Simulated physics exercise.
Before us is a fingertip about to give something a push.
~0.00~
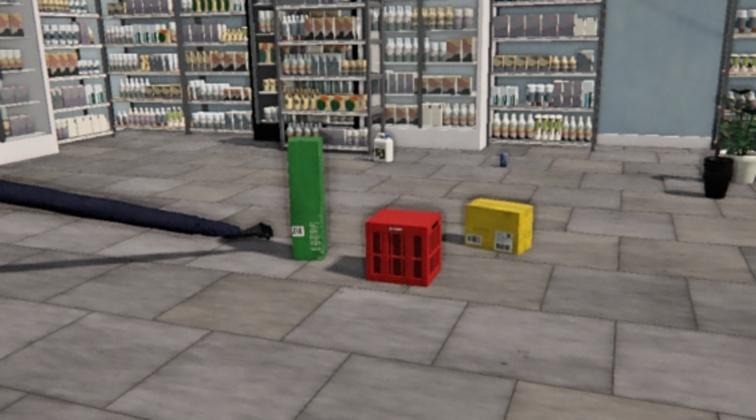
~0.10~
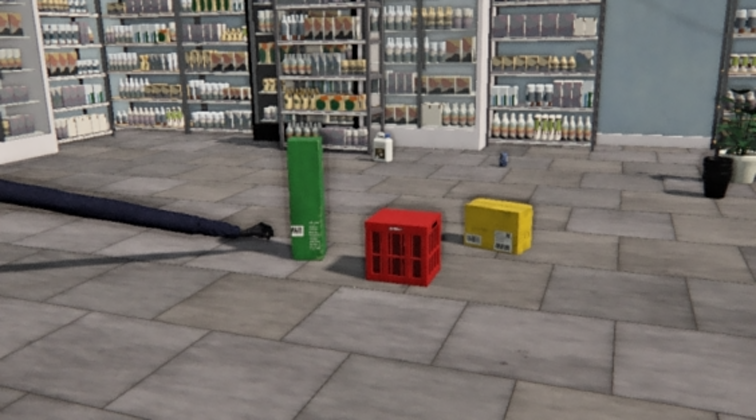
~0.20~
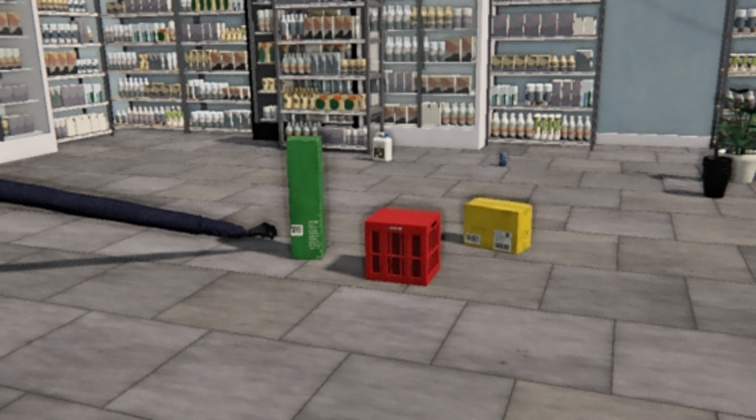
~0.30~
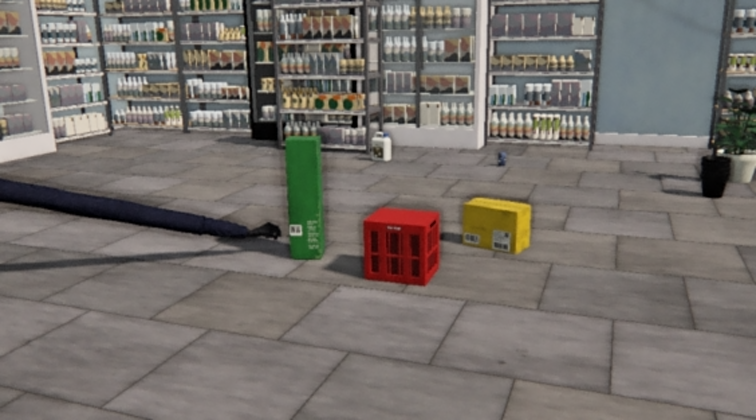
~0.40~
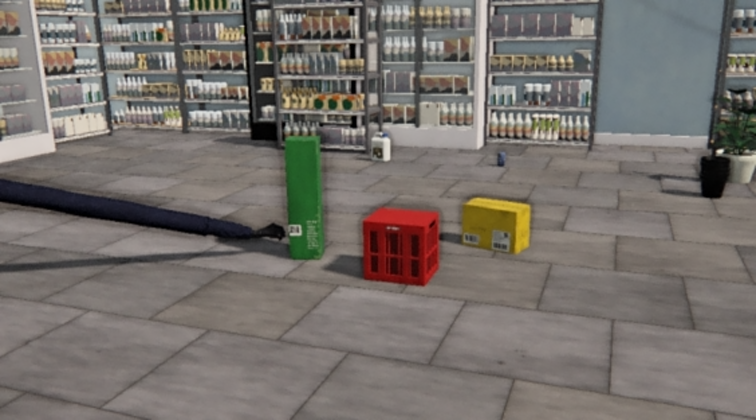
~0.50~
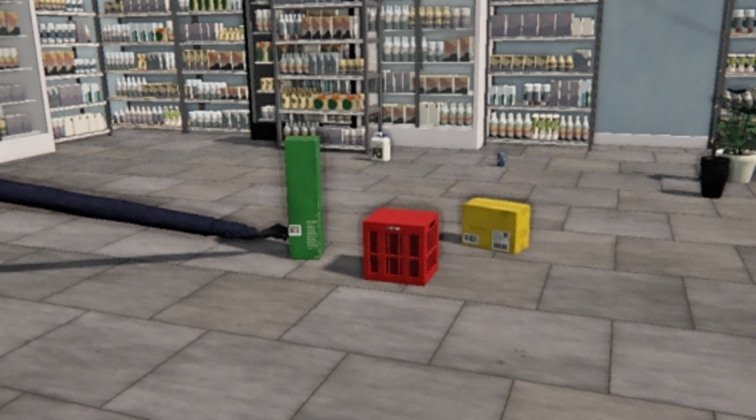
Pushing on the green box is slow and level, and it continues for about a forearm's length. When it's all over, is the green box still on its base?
It stays erect.
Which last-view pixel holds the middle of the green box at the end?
At about (364, 201).
Around 0.80 s, green box displaced a little near (318, 198).
Around 1.20 s, green box displaced about its own width near (339, 200).
Around 1.50 s, green box displaced well along near (355, 201).
Finally (2.2 s), moved from the start, green box. Final places as the last picture's camera would see them, green box near (364, 201).
